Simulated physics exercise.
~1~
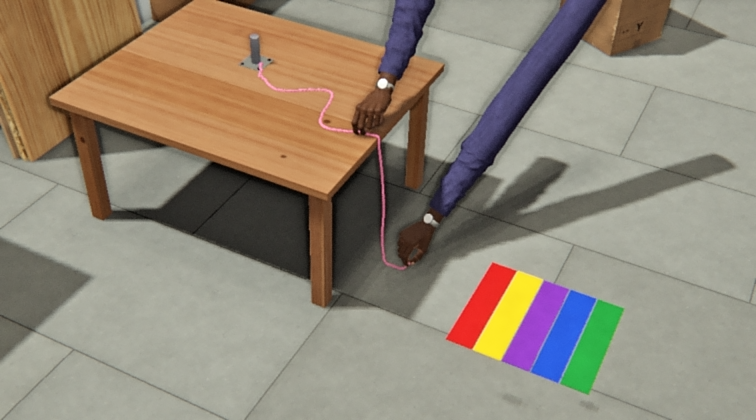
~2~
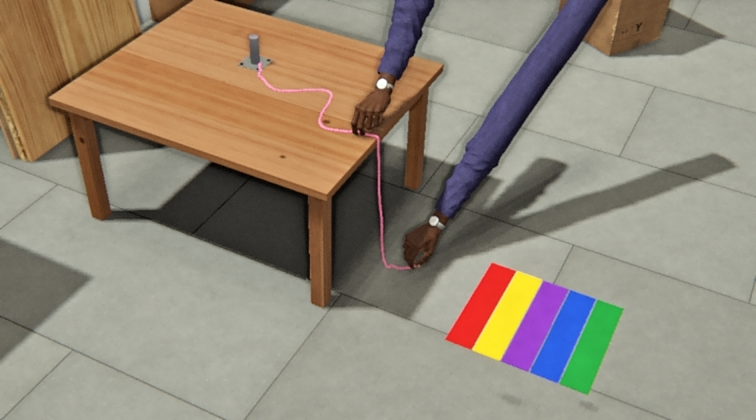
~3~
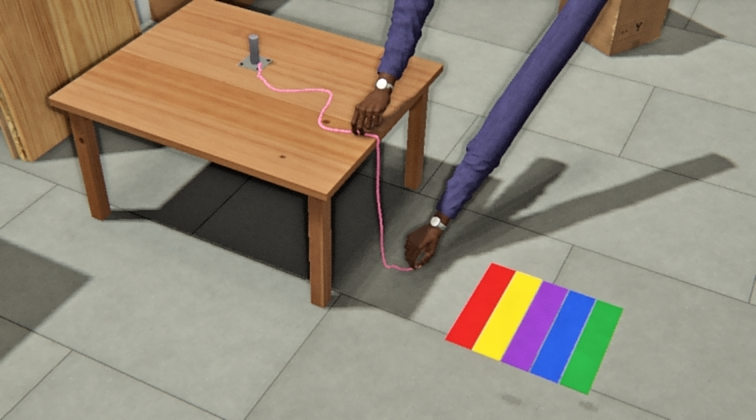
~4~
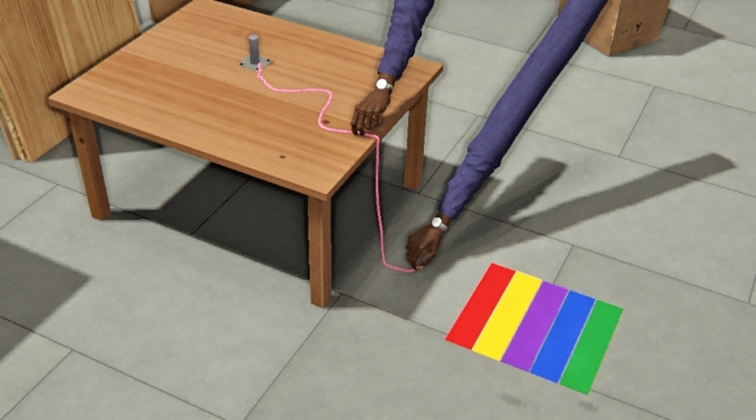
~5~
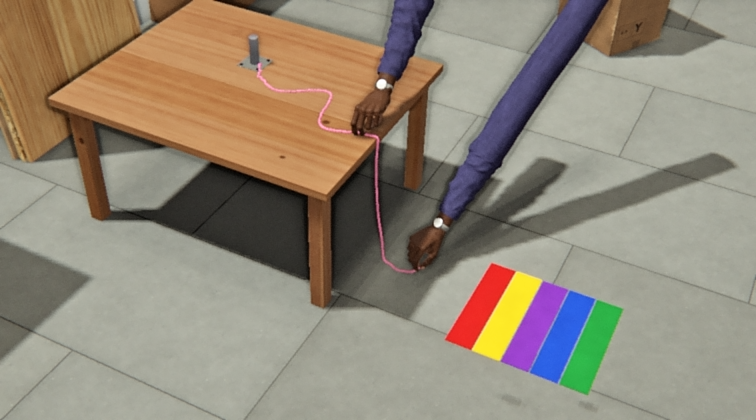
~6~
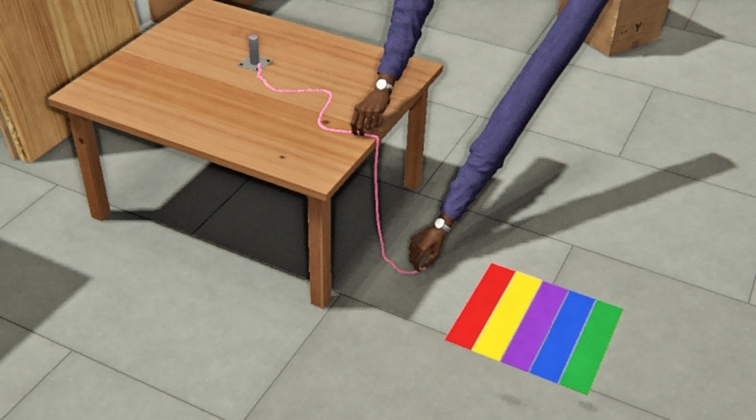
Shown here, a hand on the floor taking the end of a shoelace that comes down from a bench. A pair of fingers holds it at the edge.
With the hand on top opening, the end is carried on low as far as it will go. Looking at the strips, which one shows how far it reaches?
The blue strip shows it.
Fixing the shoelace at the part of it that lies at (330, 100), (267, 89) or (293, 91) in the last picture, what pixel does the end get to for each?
Pixel spots, one per try: About (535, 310), (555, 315), (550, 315).
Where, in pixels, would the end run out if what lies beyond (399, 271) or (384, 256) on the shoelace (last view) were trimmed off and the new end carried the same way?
Taking the tries in order, the answers are (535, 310) and (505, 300).
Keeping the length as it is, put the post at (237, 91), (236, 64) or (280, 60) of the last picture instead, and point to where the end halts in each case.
First (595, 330), then (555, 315), and last (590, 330).
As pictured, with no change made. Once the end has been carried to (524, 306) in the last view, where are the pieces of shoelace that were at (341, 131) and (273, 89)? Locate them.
One heads to (395, 152) and the other heads to (302, 83).
Soon after, end near (524, 306); over yellow.
After that, end near (555, 317); over blue.
At the stop, end near (572, 324); over blue. It gets as far as the blue strip.
